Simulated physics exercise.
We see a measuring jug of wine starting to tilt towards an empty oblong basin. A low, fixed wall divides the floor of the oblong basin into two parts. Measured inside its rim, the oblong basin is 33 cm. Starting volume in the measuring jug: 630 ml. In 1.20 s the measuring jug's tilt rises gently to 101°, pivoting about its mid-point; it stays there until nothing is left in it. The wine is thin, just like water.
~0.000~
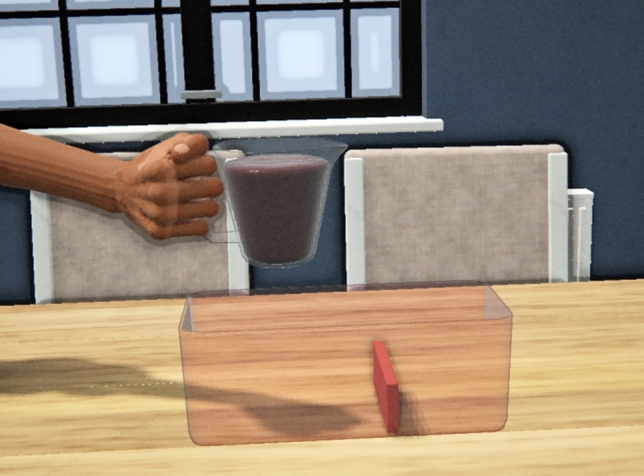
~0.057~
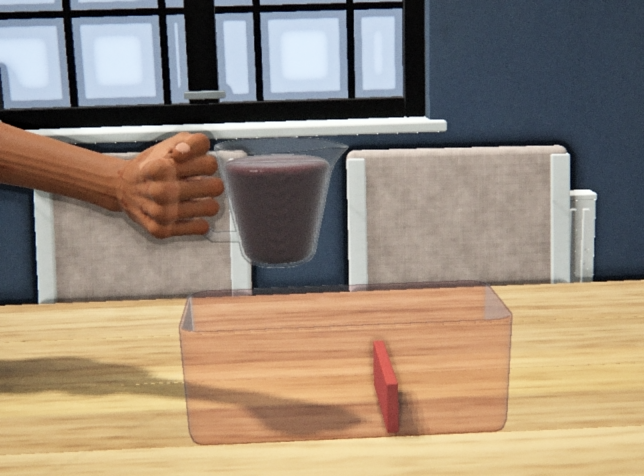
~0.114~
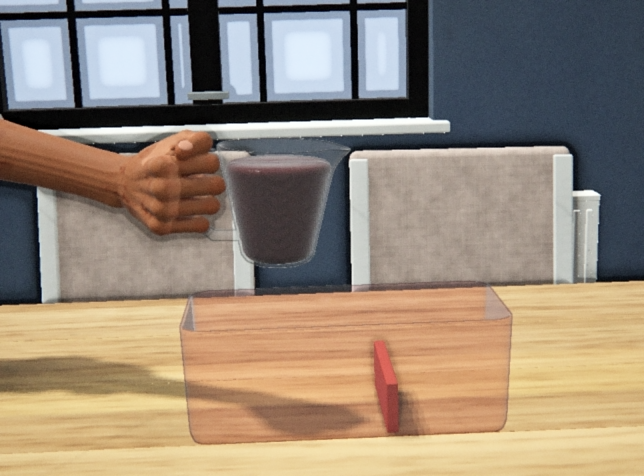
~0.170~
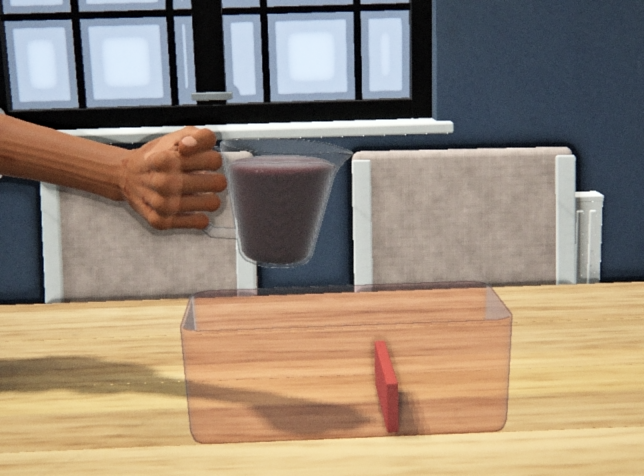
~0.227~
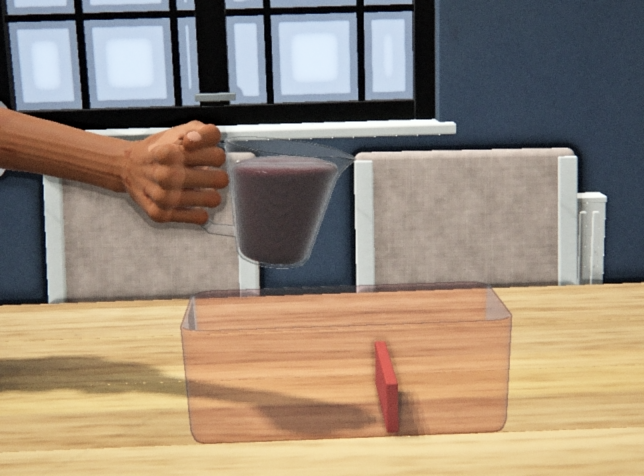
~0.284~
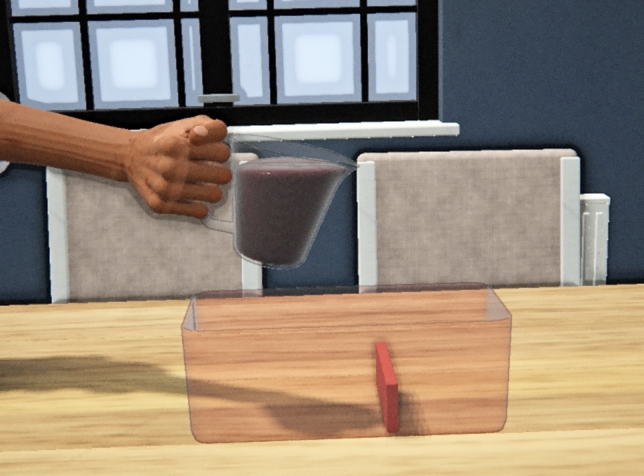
The footage shows a hand holding a clear jug of dark purplish liquid above a see-through rectangular container with a red upright piece on a wooden table; the hand gradually tilts the jug slightly to the right.
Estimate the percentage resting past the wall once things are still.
I would say roughly 83 percent.
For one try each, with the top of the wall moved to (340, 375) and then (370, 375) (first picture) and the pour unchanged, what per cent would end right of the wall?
Around 100 and 95 percent, in that order.
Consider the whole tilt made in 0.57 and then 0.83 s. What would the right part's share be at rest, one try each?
Some 70 and 75 per cent, in that order.
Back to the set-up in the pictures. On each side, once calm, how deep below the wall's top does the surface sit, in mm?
Left: Roughly 50 mm; right: Roughly 18 mm.
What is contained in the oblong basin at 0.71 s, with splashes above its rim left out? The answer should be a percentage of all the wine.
About 12 per cent.
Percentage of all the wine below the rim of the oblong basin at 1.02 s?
I'd say roughly 72 in a hundred of it.
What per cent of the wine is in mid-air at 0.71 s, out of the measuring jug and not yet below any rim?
I'd put it at about 18 percent.
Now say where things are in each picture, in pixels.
In the first frame, it leans 0°; its right rim is at (347, 144); the wine meets the walls at (221, 163) and (330, 160); the oblong basin's rim runs from (184, 313) to (499, 300); the wall's top is at (385, 362).
In the second frame, it leans 1°; its right rim is at (348, 145); the wine meets the walls at (223, 163) and (330, 161).
In the third frame, it leans 2°; its right rim is at (350, 148); the wine meets the walls at (226, 163) and (332, 162).
In the fourth frame, it leans 5°; its right rim is at (353, 152); the wine meets the walls at (227, 163) and (335, 163).
In the fifth frame, it leans 9°; its right rim is at (356, 157); the wine meets the walls at (231, 164) and (339, 164).
In the sixth frame, it leans 13°; its right rim is at (360, 164); the wine meets the walls at (235, 167) and (347, 166).
Then, 0.71 s in, the tilt is 65° and 70 per cent is still to pour, 0 is left of the wall and 12 right of it.
Then, 1.02 s in, the tilt is 95° and 17 per cent is still to pour, 5 is left of the wall and 67 right of it.
Then, 1.35 s in, the tilt is 101° and 0 per cent is still to pour, 16 is left of the wall and 83 right of it.
Then, 1.70 s in, the tilt is 101° and 0 per cent is still to pour, 16 is left of the wall and 83 right of it.
Finally, 16 per cent lies left of the wall, 83 right of it and 1 outside.
